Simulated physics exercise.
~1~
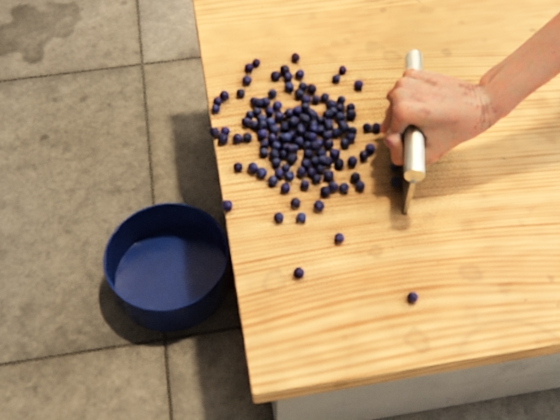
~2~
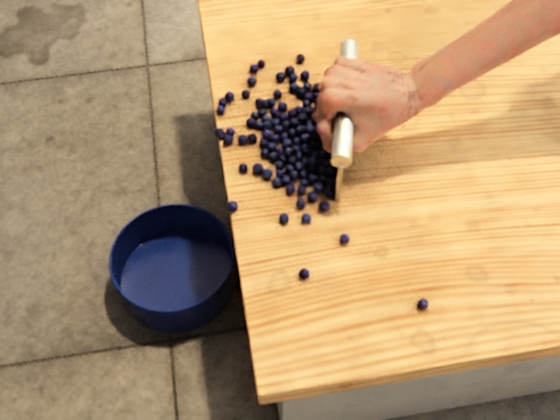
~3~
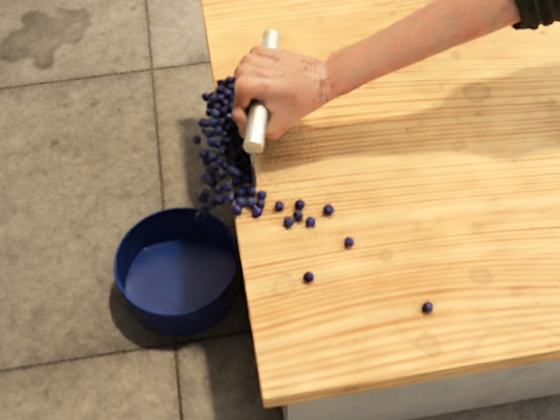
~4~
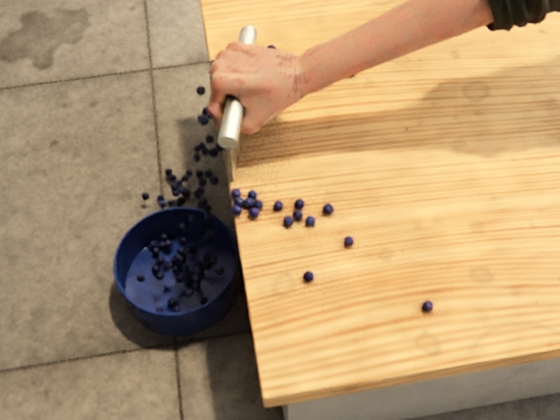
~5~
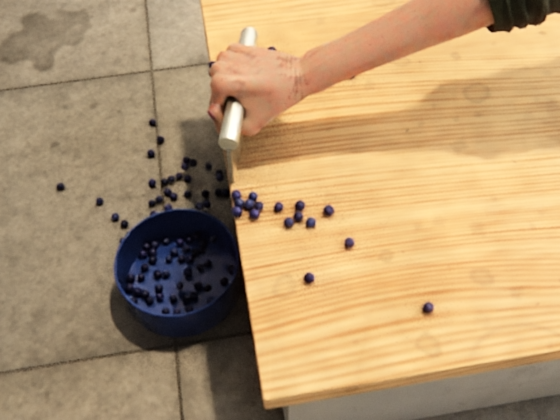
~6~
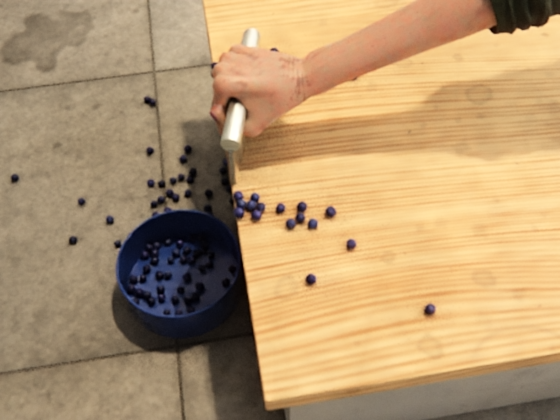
A hand with a scraper sweeping blueberries left off a wooden tabletop, some landing in a blue pot, others scattering across floor tiles.
